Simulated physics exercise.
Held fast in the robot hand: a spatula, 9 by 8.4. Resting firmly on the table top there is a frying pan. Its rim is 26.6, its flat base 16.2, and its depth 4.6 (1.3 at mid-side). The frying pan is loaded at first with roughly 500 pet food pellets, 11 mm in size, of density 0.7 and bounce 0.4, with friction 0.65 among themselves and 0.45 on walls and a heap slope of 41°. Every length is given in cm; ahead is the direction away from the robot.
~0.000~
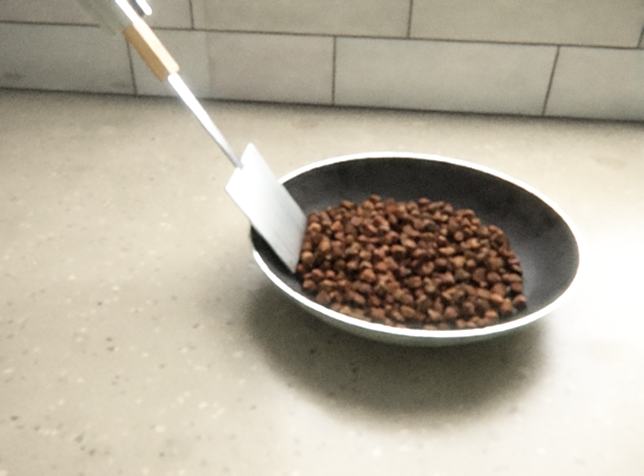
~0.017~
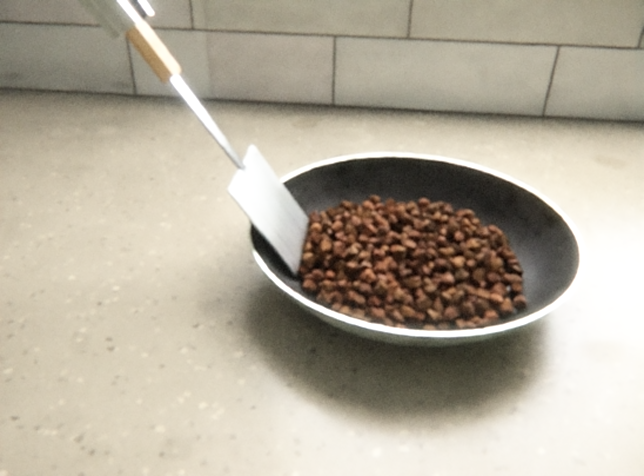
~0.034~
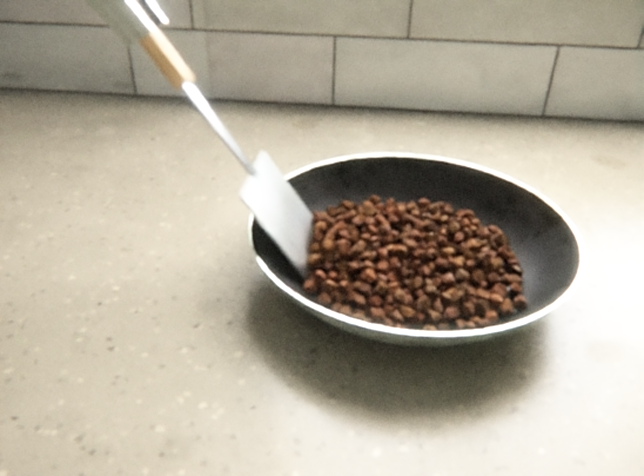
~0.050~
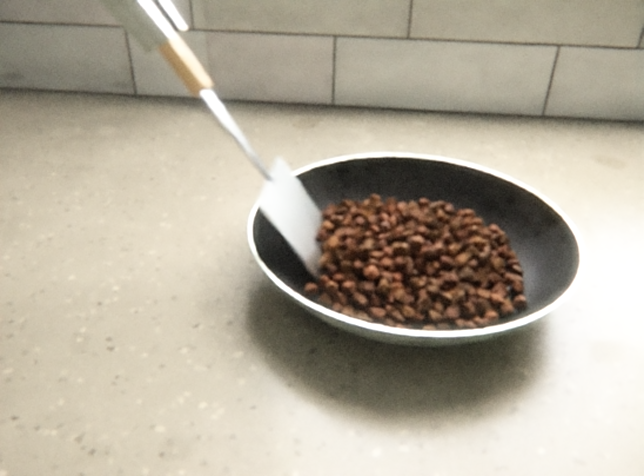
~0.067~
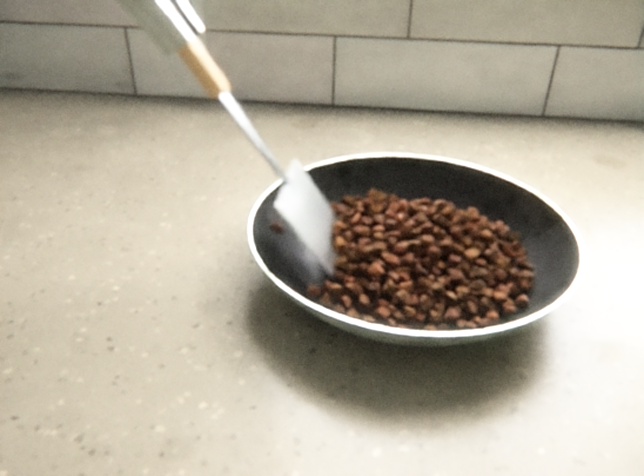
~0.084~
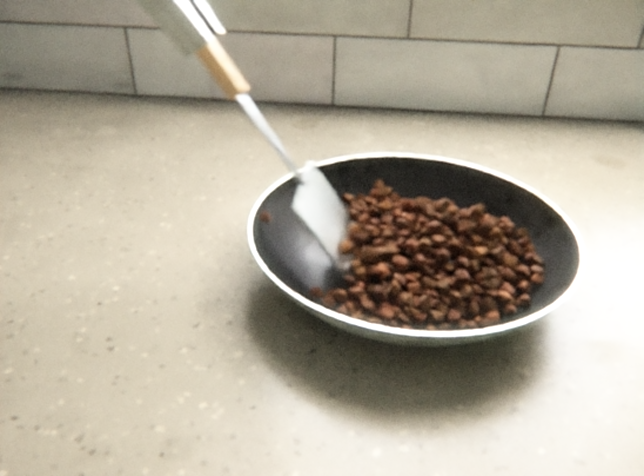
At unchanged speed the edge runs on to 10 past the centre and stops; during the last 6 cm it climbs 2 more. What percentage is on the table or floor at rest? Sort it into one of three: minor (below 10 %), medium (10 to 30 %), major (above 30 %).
Major, above 30 %.
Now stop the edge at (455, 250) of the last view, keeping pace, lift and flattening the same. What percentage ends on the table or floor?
Estimate: Approx. 0 %.
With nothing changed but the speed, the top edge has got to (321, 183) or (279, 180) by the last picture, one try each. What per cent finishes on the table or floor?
I'd estimate close to 45 and 40 in a hundred.
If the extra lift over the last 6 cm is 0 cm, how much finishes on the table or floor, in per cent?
Close to 35 in a hundred.
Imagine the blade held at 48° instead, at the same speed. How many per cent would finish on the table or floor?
I'd expect near 40 percent then.
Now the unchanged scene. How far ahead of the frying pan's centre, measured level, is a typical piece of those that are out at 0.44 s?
Some 20 centimetres ahead.
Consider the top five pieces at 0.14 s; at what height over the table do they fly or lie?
Height: Approx. 5 cm.
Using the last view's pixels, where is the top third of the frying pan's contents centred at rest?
Near (485, 260).
After 0.14 s, sloping 56°, highest piece 7 above the table; 498 in the frying pan, 1 on the blade or in flight.
After 0.21 s, sloping 56°, highest piece 7 above the table; 495 in the frying pan, 4 on the blade or in flight.
After 0.44 s, sloping 56°, highest piece 9 above the table; 304 in the frying pan, 154 on the table or floor, 41 on the blade or in flight.
After 1.49 s, sloping 56°, highest piece 5 above the table; 304 in the frying pan, 195 on the table or floor.
At rest, 304 in the frying pan, 195 on the table or floor. That is 39 % on the table or floor.
